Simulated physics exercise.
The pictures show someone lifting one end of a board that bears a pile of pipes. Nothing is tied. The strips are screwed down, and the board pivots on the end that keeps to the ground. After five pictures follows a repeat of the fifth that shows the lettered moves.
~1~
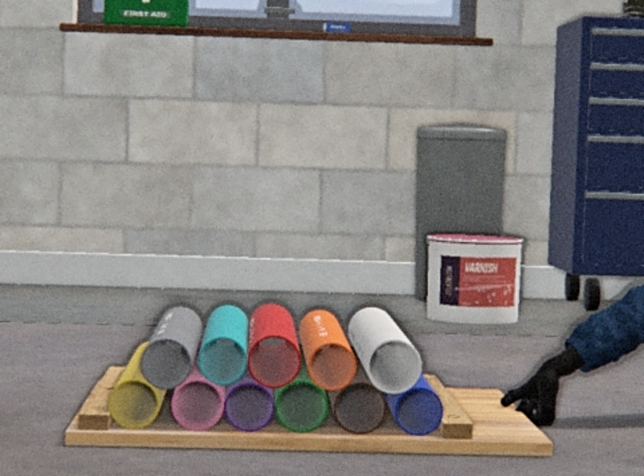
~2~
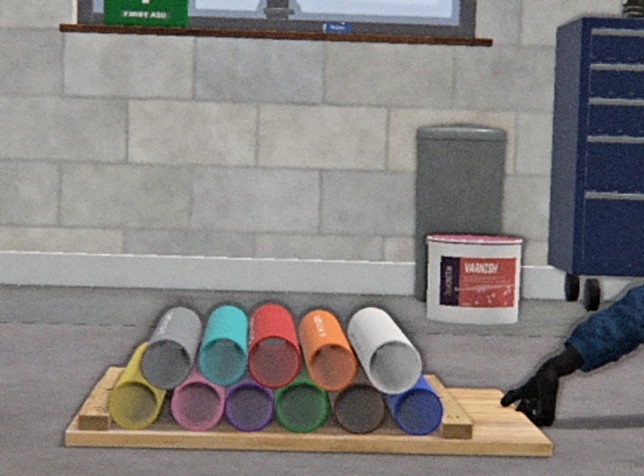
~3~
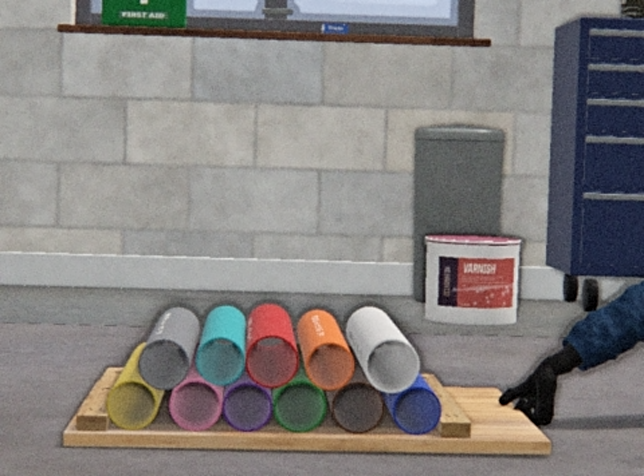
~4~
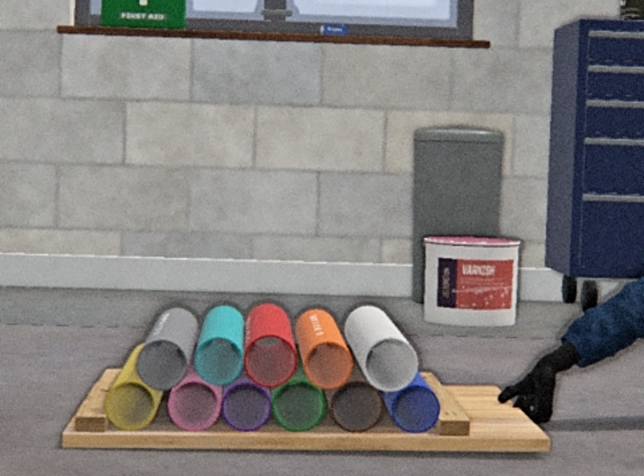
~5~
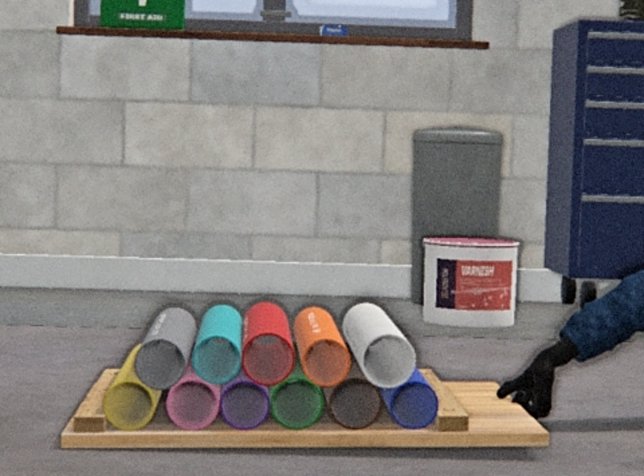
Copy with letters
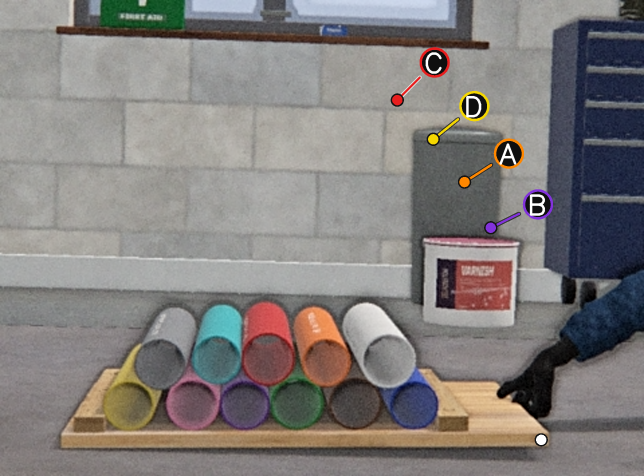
In a workshop with a pale block wall and grey floor, seen from the front at a low height, a varnish tub and grey bin stand behind a wooden board. Six coloured pipes lie between end strips, with grey, turquoise, red, orange and white ones on top. A dark-gloved hand grips the board's right end, but the board and pipes barely move, while the view shifts very slightly.
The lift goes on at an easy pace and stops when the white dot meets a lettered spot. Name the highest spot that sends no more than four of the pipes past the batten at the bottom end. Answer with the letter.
Raise it to B.
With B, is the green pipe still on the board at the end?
Yes.
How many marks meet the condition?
One of the four.
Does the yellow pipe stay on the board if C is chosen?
No.
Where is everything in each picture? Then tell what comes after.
In the first frame, pink pipe (197, 405); purple pipe (249, 407); green pipe (302, 407).
In the second frame, green pipe (302, 407); brown pipe (360, 409).
In the third frame, board (303, 407); brown pipe (358, 408); blue pipe (417, 410); grey pipe (164, 364).
In the fourth frame, board (302, 406); yellow pipe (131, 405); pink pipe (194, 405).
In the fifth frame, board (301, 404); yellow pipe (129, 405); pink pipe (193, 404).
On the marked copy, A at (464, 182); B at (490, 228); C at (398, 100); D at (434, 139); the white dot at (541, 440).
Following B. Soon after the start, board at 17°.
Later, board at 28°.
In the end, board at 28°, three over the low batten (red, grey, turquoise).
As for the rest, A five over the low batten; C eleven over the low batten; D eleven over the low batten.
